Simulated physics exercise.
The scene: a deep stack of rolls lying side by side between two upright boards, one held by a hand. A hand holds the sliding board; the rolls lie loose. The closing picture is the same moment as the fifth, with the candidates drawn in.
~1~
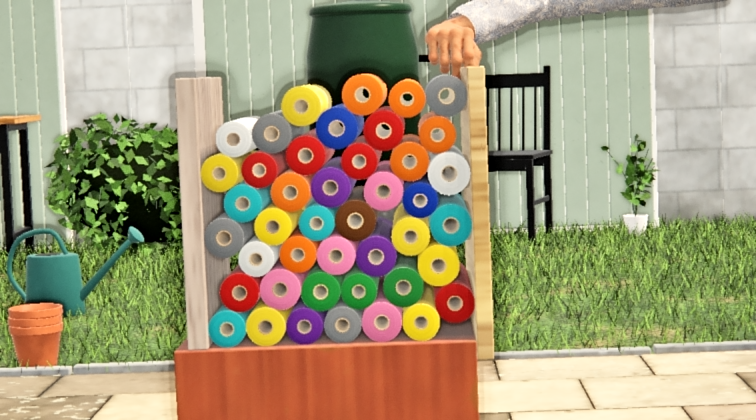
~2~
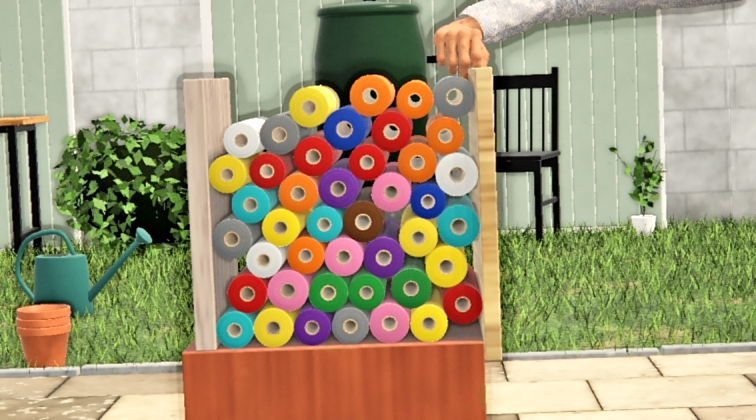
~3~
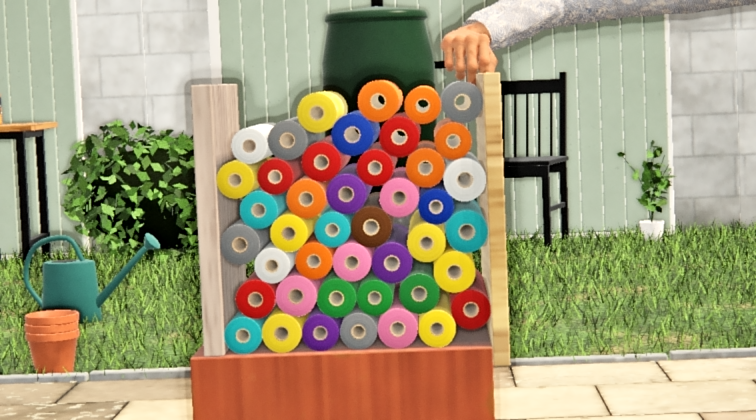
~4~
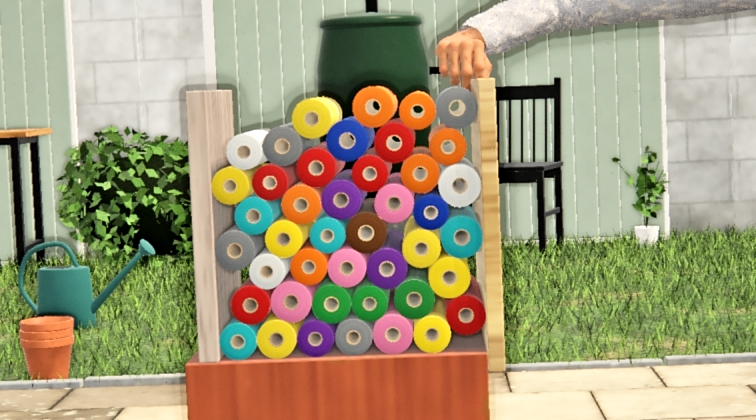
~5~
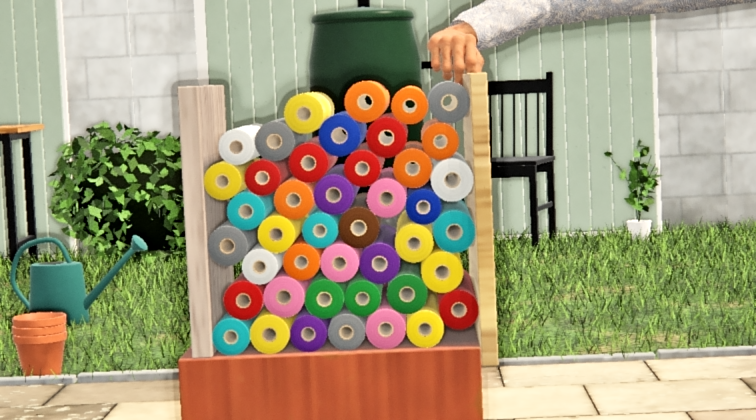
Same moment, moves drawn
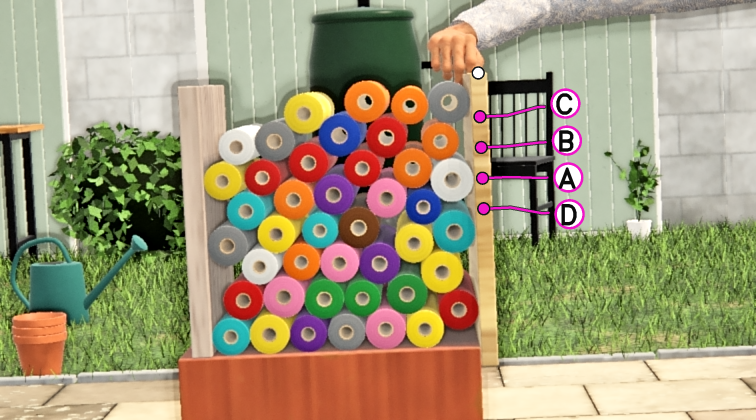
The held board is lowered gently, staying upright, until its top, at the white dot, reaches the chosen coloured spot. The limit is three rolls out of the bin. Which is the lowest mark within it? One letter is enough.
D is the limit.
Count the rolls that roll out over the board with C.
At C the number is none.
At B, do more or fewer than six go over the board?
Fewer than six.
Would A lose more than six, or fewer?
Fewer than six.
On the copy, A at (483, 178); B at (482, 148); C at (480, 117); D at (484, 209); the white dot at (479, 73).
On D. First, top of the board (472, 134).
Then, top of the board (475, 204).
Finally, top of the board (475, 208), two out over the board.
By contrast, A one out over the board; B none out over the board; C none out over the board.
